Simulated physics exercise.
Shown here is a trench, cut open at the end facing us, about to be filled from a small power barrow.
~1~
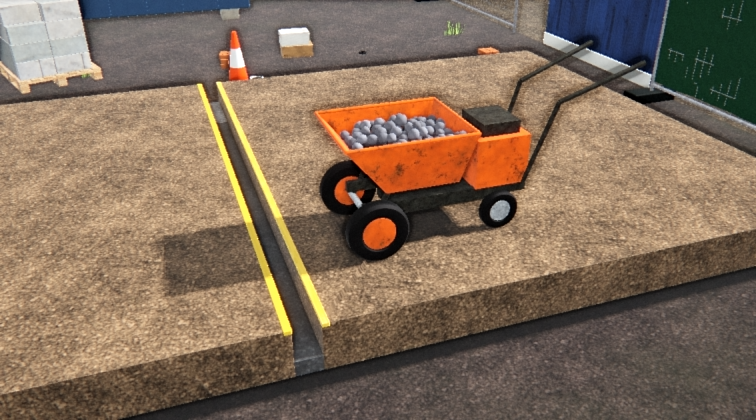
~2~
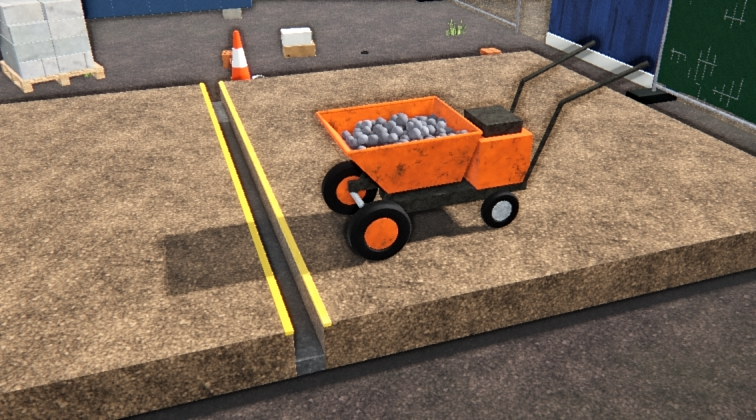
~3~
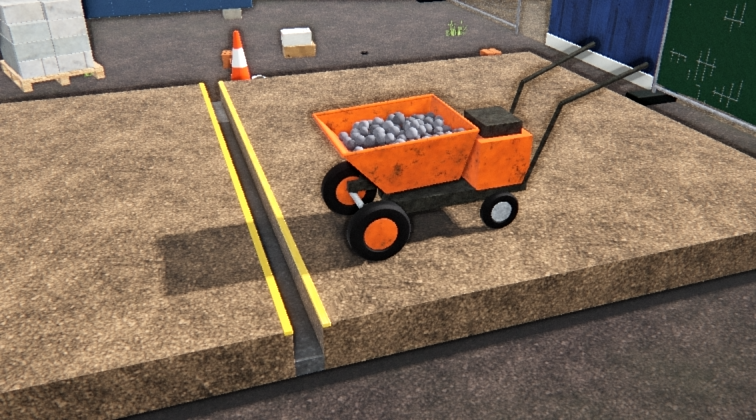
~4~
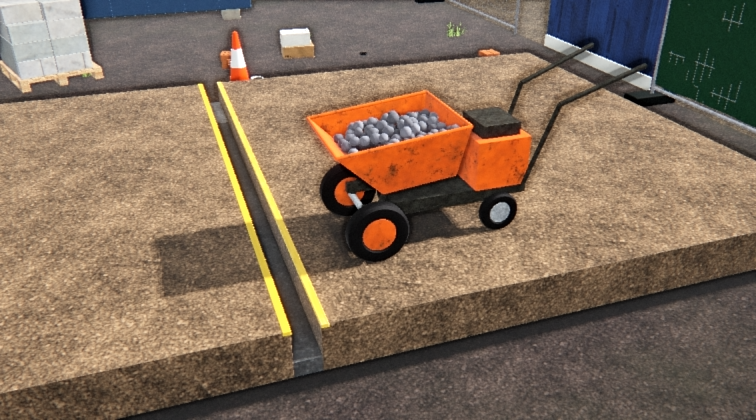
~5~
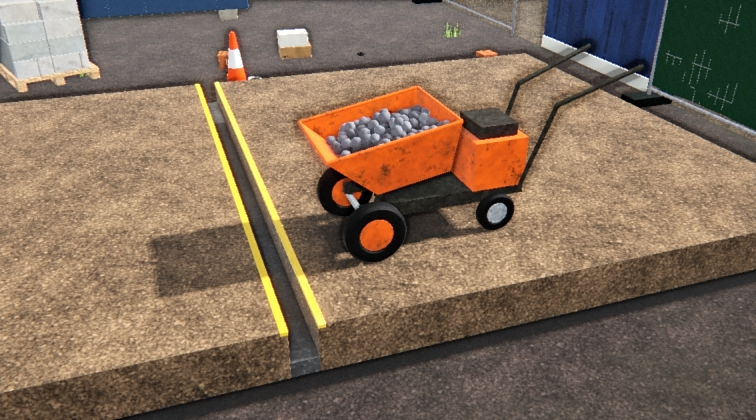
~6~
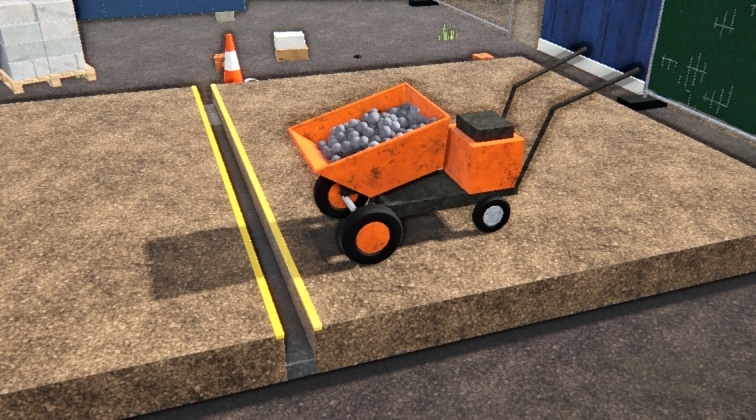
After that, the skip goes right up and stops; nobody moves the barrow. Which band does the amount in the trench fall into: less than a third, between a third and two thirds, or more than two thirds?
The trench never gets as much as a third.
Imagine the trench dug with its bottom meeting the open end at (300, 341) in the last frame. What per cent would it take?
The share would be roughly 10 per cent.
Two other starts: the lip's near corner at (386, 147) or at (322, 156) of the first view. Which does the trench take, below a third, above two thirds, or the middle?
For the first case, the middle third; for the second case, under a third.
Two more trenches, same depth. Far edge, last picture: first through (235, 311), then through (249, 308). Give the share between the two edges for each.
Result, try 1: 80 in a hundred; try 2: 60 in a hundred.
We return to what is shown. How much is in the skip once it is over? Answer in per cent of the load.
Estimate: 20 %, roughly.
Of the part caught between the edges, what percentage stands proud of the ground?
I'd put it near 10 per cent.
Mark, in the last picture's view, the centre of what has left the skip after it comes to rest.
Roughly at pixel (226, 257).
Just after the last frame, skip tipped steeply; every one in the skip.
A moment on, skip tipped right over; roughly two thirds in the skip; just a few in or heaped over the trench; roughly a third beyond it; just a few falling.
Further on, skip tipped right over; roughly a quarter in the skip; roughly a quarter in or heaped over the trench; roughly two thirds beyond it.
When it is over, skip tipped right over; roughly a quarter in the skip; roughly a quarter in or heaped over the trench; roughly two thirds beyond it.
